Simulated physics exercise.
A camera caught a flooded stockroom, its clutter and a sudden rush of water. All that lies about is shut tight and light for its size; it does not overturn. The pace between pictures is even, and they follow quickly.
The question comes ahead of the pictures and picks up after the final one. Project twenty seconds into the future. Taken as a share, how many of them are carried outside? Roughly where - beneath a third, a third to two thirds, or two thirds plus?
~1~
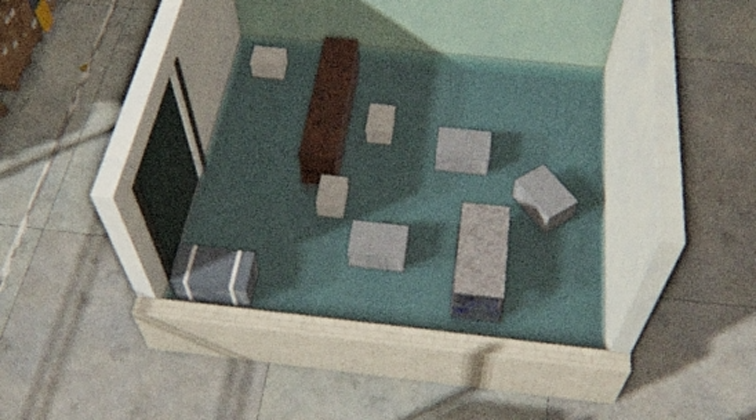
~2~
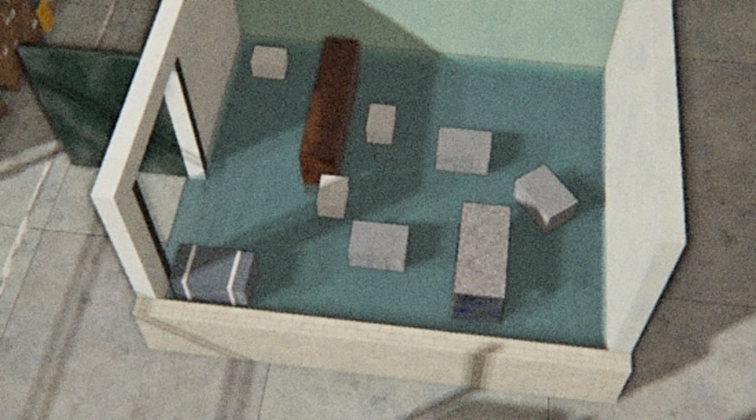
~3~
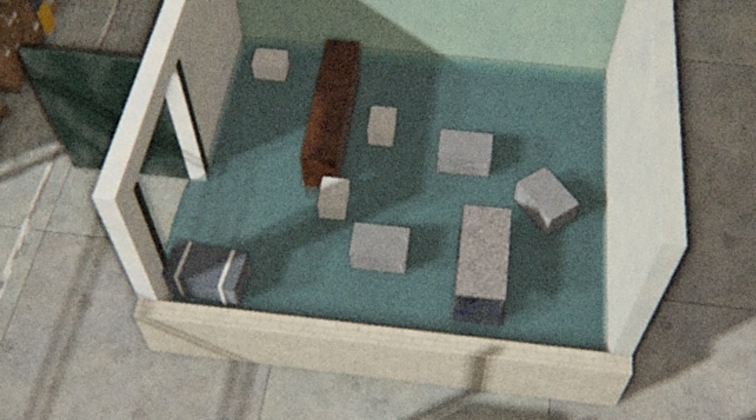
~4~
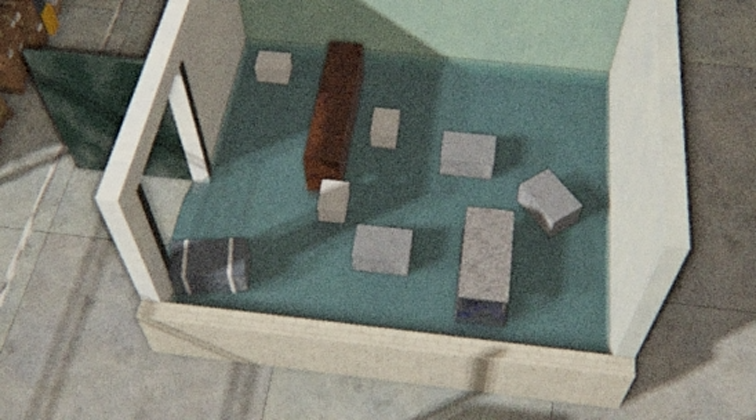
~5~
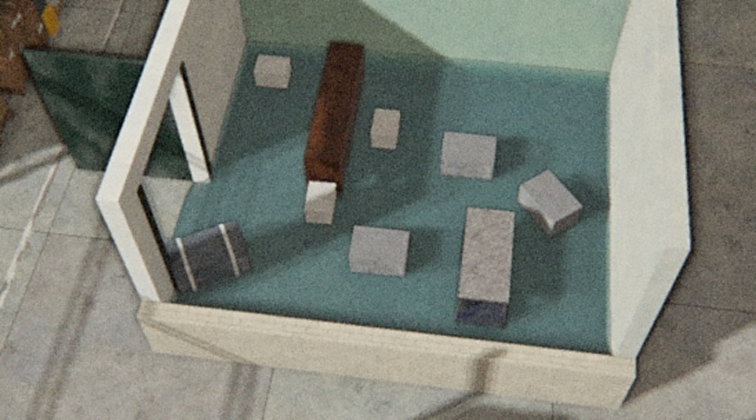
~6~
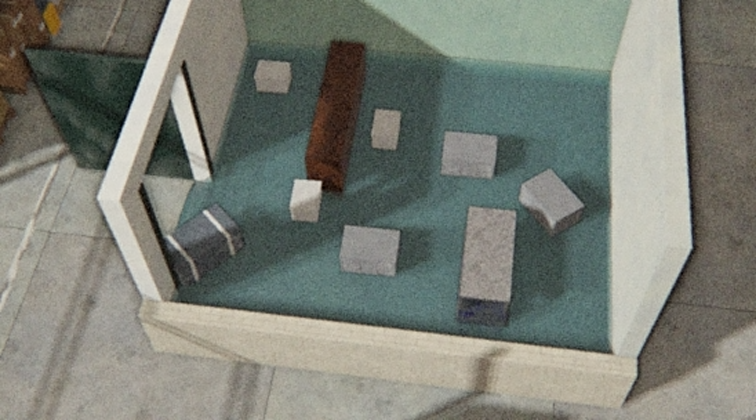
Roughly two thirds plus.
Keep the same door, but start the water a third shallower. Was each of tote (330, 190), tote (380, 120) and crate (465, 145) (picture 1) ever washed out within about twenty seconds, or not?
Object by object the verdict is leaves, leaves, never escapes.
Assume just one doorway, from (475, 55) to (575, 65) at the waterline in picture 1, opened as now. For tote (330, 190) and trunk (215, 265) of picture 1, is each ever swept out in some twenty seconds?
Listed in order, the pair end up trapped and trapped.
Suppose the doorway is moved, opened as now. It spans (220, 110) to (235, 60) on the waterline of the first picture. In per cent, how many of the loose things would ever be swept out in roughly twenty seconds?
About 30 percent.
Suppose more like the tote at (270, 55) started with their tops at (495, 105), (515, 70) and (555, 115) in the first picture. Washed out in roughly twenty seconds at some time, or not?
First doesn't escape, second doesn't escape, third doesn't escape.
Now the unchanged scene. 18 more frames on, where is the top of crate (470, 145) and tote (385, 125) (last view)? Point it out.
Estimate: (382, 264), then (287, 227).
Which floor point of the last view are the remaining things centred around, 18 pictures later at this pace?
I'd put it at roughly (379, 250).
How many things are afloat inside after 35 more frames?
The figure is 2.
A moment on, 1 of 7 are out; 6 afloat.
Next, 4 of 7 are out; 3 afloat.
Later, 5 of 7 are out; 2 afloat.
In the end, 6 of 7 are out; 1 afloat.
